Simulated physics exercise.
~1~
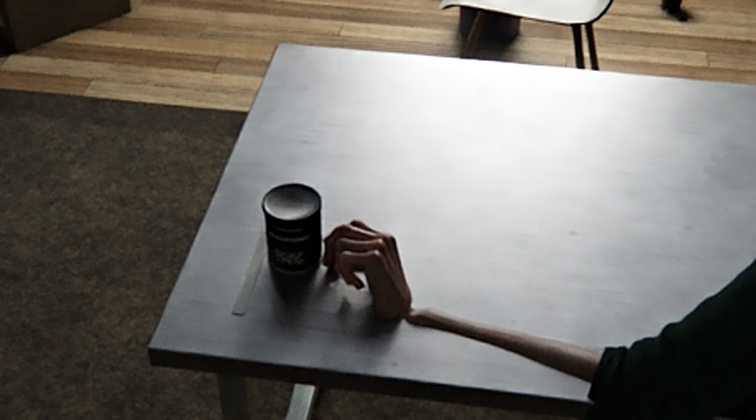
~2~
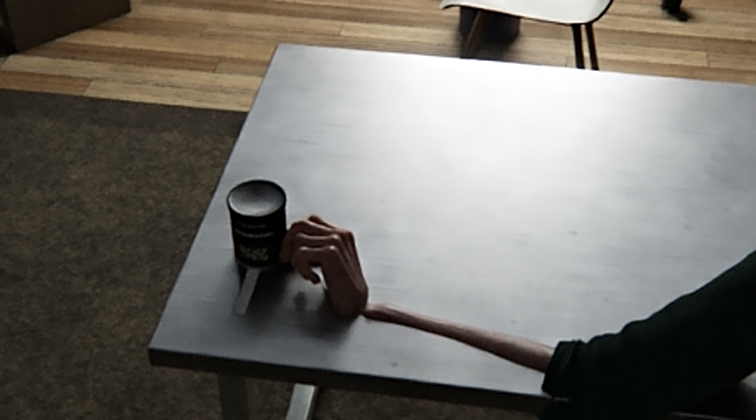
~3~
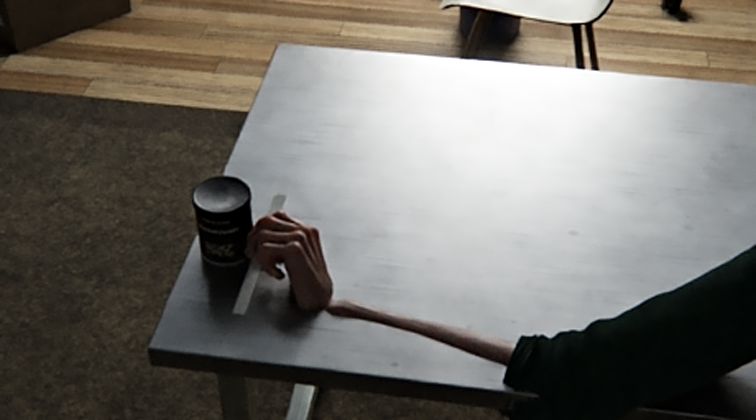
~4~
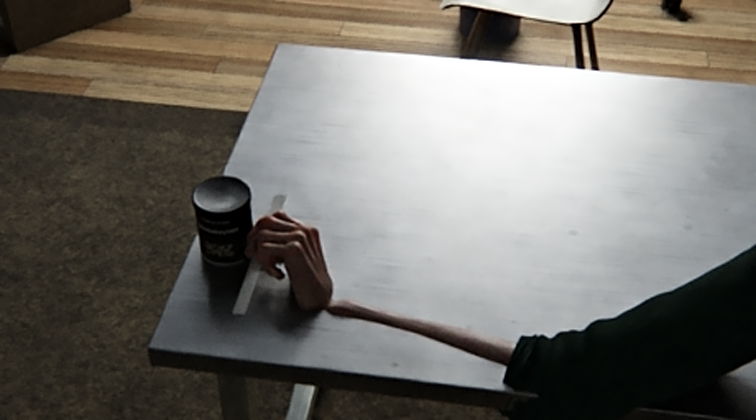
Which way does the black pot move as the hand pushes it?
The black pot slides to the left, towards the left edge of the table.
